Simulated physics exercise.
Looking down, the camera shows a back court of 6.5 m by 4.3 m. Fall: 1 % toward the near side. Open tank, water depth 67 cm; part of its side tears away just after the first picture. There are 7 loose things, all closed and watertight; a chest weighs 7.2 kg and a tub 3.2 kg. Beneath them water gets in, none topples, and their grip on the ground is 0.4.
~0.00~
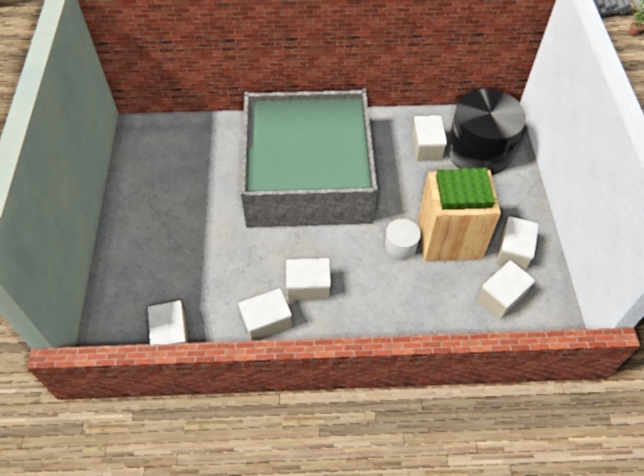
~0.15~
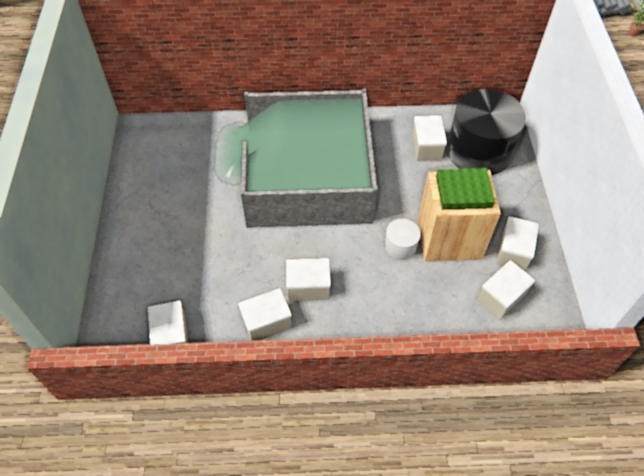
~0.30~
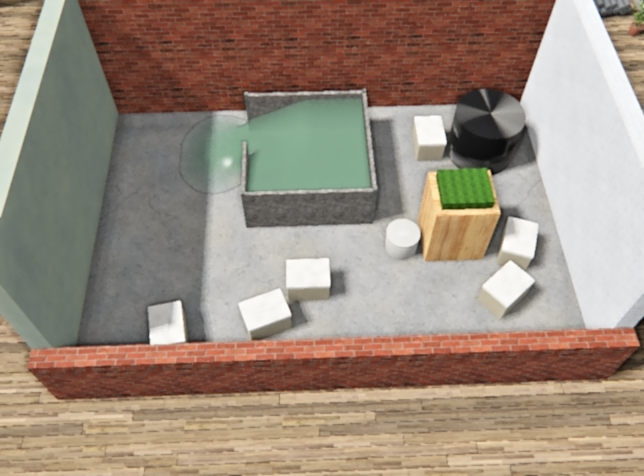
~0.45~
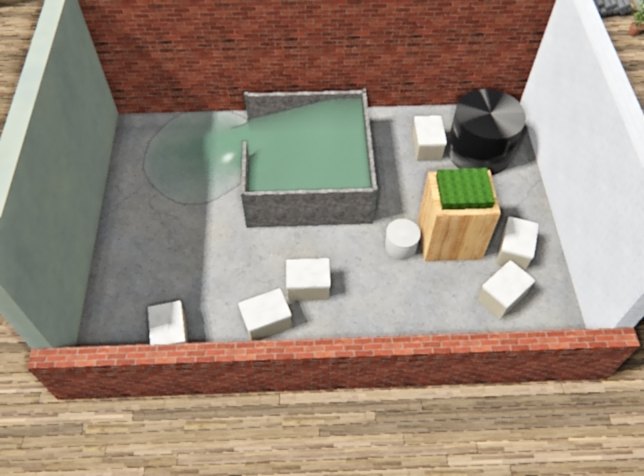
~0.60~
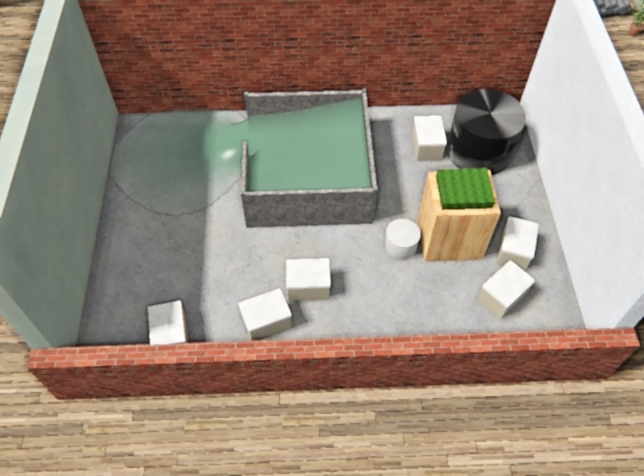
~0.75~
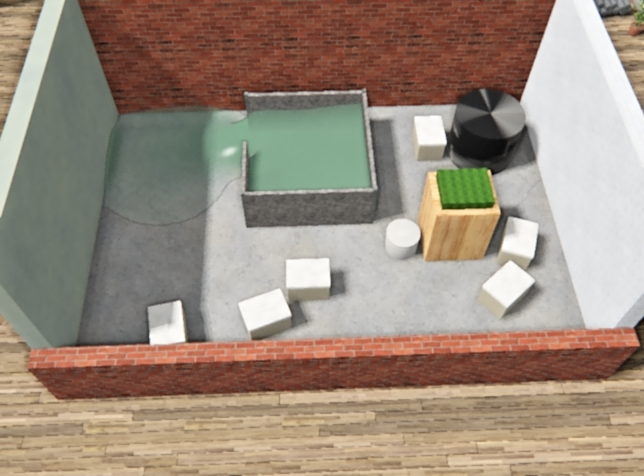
The clip opens on a walled court with a full tank of green water among scattered pale blocks. Part of the tank's left side gives way, and water bulges out, then spreads in a thin, rounded sheet across the floor to the left wall, while the blocks stay still.
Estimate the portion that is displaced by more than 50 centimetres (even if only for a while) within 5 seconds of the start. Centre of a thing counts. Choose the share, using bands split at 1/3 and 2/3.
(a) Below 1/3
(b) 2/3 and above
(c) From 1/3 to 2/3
c, from 1/3 to 2/3.
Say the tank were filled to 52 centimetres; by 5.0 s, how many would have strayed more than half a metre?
2.
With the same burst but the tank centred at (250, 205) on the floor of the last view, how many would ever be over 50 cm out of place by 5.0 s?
That would give 3.
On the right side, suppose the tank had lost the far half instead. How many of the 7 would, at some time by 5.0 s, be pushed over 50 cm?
Result: 5.
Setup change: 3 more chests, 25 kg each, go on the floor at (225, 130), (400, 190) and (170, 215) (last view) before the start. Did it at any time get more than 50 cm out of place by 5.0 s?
The first comes out beyond the limit, the second within the limit, the third beyond the limit.
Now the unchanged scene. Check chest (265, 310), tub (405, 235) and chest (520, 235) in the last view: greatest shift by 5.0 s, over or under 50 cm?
First exceeding it, second falling below it, third falling below it.
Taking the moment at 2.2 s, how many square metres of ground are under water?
Some 10.0 m2.
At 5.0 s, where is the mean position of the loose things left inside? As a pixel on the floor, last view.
Centred roughly on (448, 250).
After 1.1 s 0 of 7 are over 50 cm from their spots; 0 afloat.
After 2.2 s 0 of 7 are over 50 cm from their spots; 0 afloat.
After 3.5 s 2 of 7 are over 50 cm from their spots; 1 afloat.
After 5.0 s 3 of 7 are over 50 cm from their spots, and 3 have been at some point; 2 afloat.
